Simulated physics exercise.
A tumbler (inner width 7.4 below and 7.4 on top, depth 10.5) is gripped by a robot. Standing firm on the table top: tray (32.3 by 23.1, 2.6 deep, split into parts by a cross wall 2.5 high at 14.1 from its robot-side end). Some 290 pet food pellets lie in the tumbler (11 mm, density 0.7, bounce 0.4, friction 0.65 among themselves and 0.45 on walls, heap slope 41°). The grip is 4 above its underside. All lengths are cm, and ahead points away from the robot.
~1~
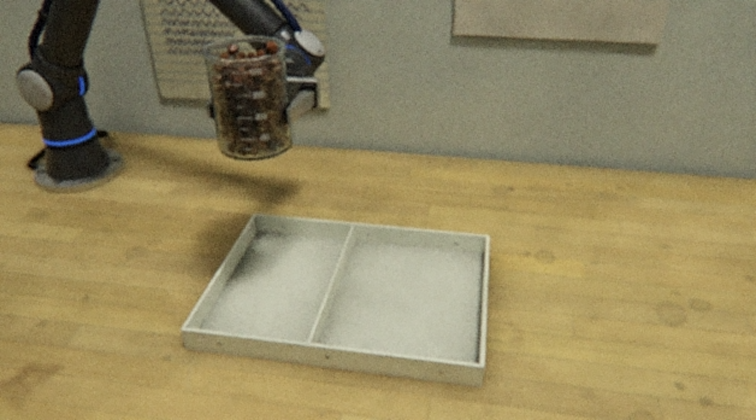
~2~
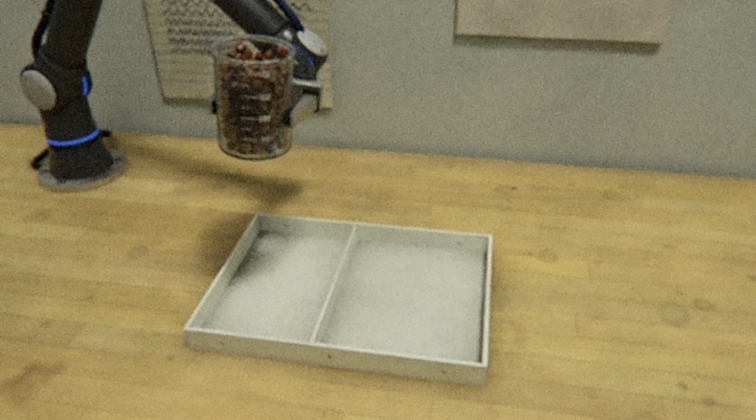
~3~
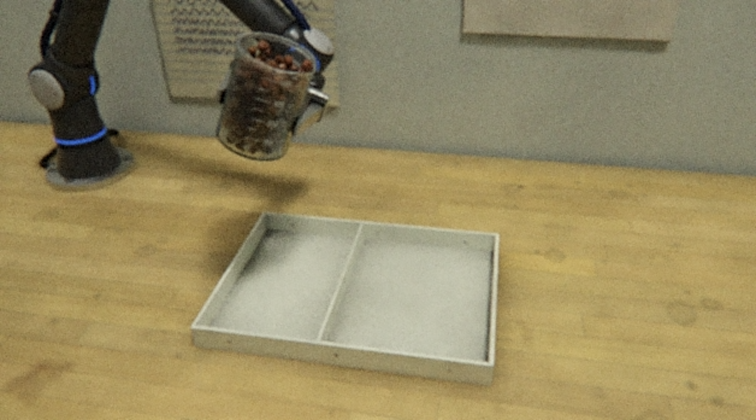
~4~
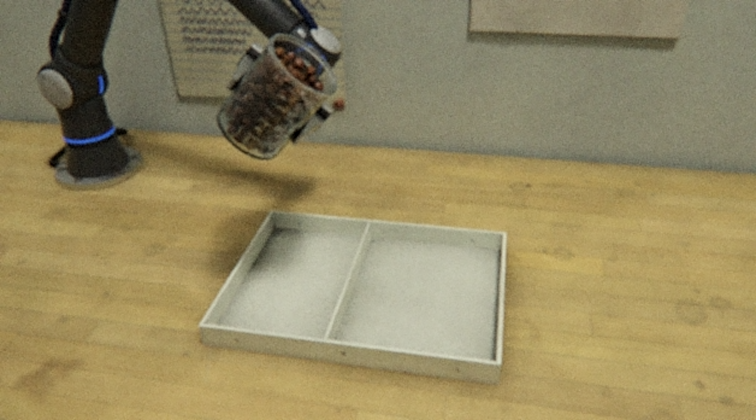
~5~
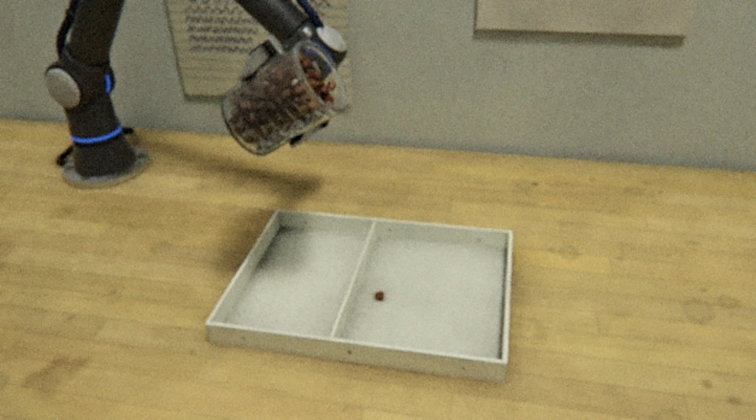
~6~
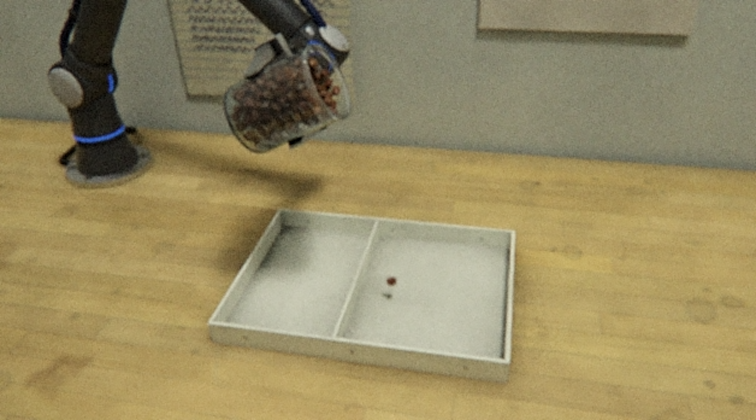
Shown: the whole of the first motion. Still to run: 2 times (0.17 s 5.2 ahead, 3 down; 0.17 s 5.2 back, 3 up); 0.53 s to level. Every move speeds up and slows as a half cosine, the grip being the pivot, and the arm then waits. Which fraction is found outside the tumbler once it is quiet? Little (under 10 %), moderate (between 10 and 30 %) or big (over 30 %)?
Outside the tumbler the share is little, under 10 %.
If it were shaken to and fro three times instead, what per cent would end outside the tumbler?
It would be near 5 per cent.
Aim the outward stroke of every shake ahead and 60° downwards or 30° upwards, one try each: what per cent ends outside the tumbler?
Some 0 and 25 per cent.
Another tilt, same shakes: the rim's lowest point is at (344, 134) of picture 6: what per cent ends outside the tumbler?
Some 20 per cent.
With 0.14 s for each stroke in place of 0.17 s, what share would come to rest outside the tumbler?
It would be near 10 per cent.
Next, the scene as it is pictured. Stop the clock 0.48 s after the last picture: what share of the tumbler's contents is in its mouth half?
About 45 per cent.
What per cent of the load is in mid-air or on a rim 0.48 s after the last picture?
Some 0 per cent.
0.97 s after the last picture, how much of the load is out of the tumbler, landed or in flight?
Some 5 per cent.
Then, 0.48 s after the last picture, tilted 63° forward, highest piece 25 above the table; 273 in the tumbler, 14 in the far-side part.
Then, 0.97 s after the last picture, tilted 27° forward, highest piece 29 above the table; 269 in the tumbler, 15 in the far-side part, 2 in the robot-side part, 1 on the table or floor.
Then, 1.41 s after the last picture, level, highest piece 31 above the table; 269 in the tumbler, 15 in the far-side part, 2 in the robot-side part, 1 on the table or floor.
Then, 2.46 s after the last picture, level, highest piece 31 above the table; 269 in the tumbler, 15 in the far-side part, 2 in the robot-side part, 1 on the table or floor.
Final count, 269 in the tumbler, 15 in the far-side part, 2 in the robot-side part, 1 on the table or floor. That is 6 % outside the tumbler.
